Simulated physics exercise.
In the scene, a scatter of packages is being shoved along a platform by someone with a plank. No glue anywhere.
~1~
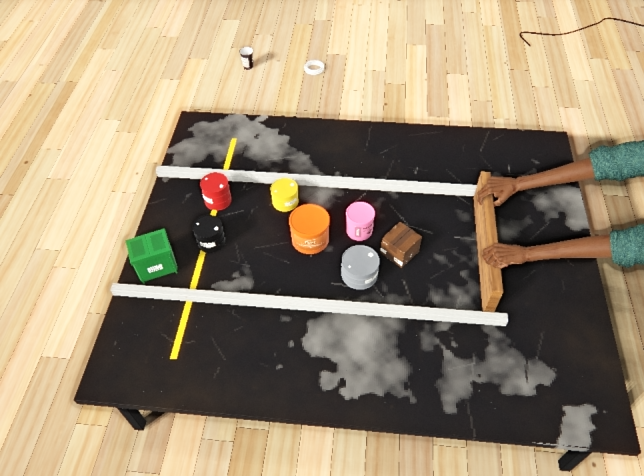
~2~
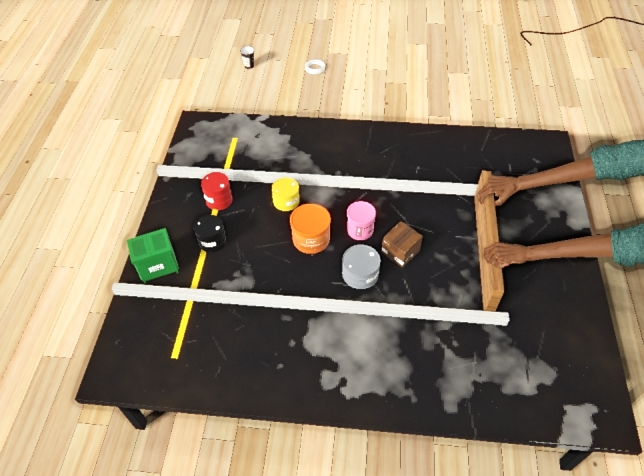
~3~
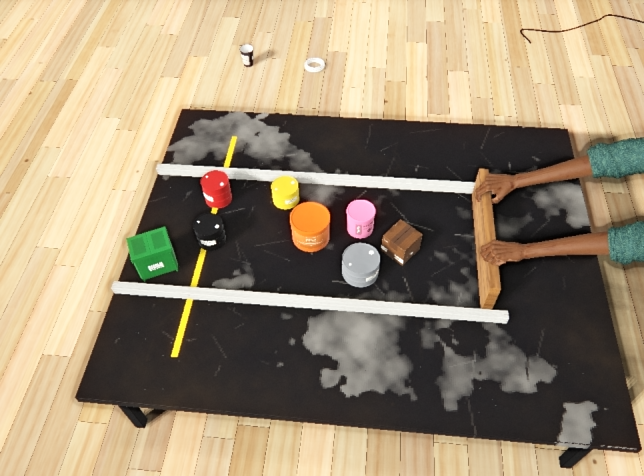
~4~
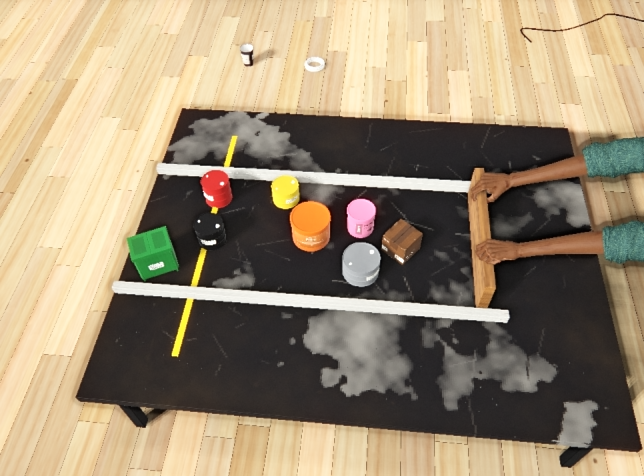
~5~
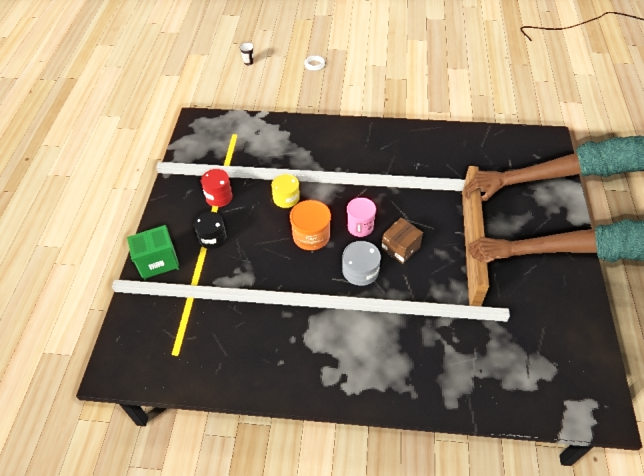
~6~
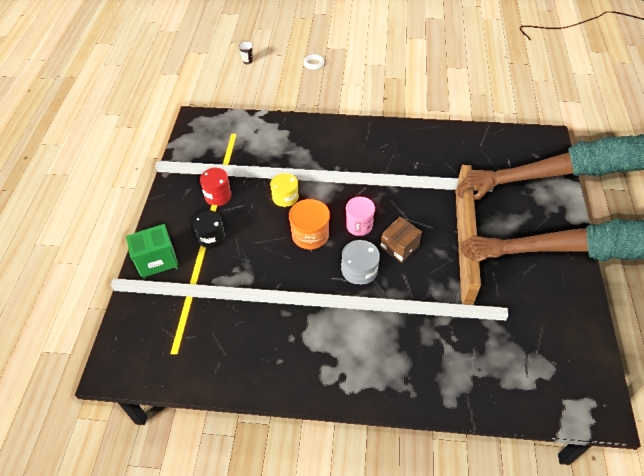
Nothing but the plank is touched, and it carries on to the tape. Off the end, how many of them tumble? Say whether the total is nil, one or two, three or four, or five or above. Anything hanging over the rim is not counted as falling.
So the tally of ones that come down is nothing, really.
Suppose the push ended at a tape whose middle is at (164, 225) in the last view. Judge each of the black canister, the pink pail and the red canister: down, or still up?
Result - black canister: Drops; pink pail: Remains in place; red canister: Drops.
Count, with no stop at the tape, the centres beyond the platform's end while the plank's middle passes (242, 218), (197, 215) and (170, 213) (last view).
Respectively 0, 1 and 4.
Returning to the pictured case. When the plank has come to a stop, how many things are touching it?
The count in contact is 4.
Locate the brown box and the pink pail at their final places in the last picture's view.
Brown box: (188, 227); pink pail: (198, 203).
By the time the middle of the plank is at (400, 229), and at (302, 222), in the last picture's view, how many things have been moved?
1 and 4.
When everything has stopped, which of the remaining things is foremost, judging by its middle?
The foremost one is the black canister.
Soon after, none off yet; green tote at rest near (153, 252); red canister at rest near (216, 187); black canister at rest near (210, 229).
At rest, the number that fall off is zero.
